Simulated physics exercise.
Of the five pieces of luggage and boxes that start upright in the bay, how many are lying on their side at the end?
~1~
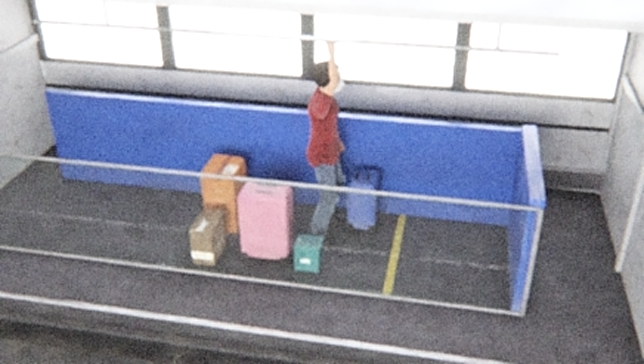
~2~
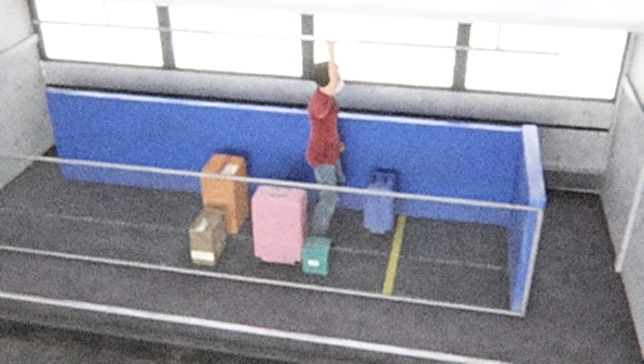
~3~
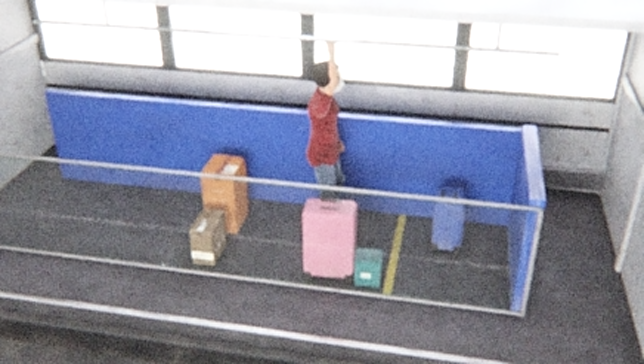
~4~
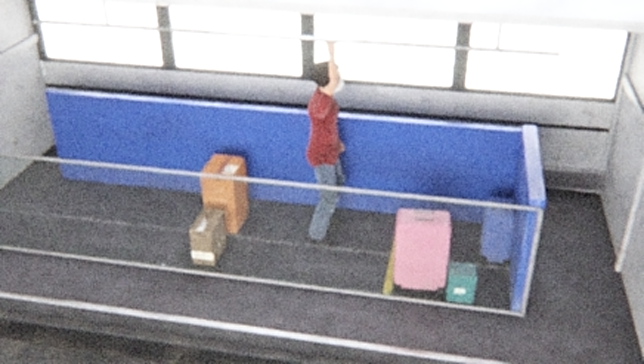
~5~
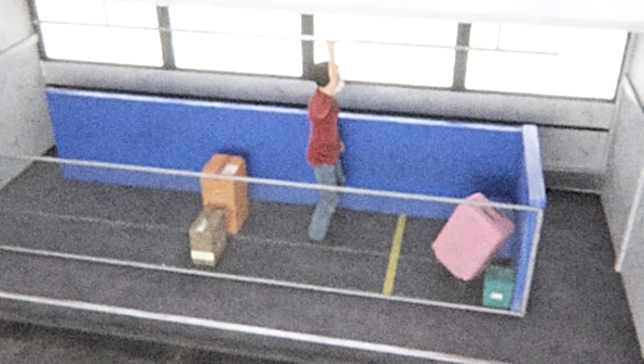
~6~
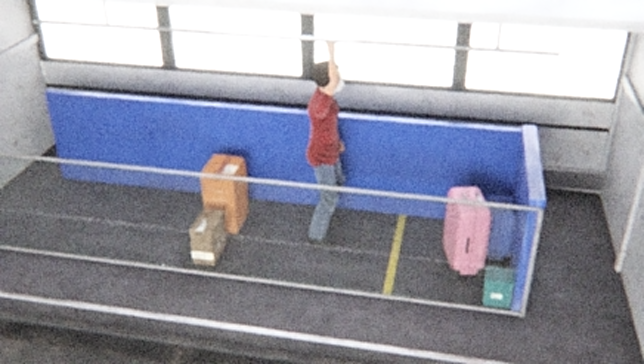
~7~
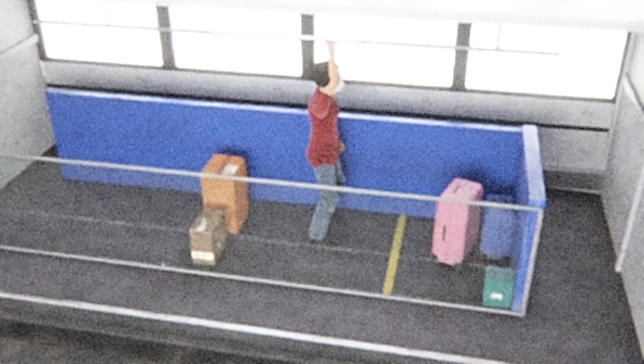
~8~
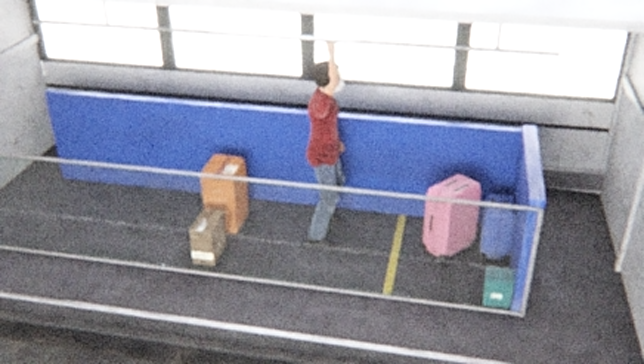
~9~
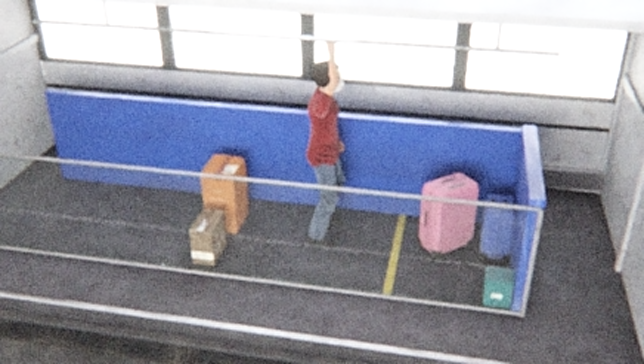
None of them are lying on their side at the end. The pink case tips partway but ends upright, and the other four are upright too.
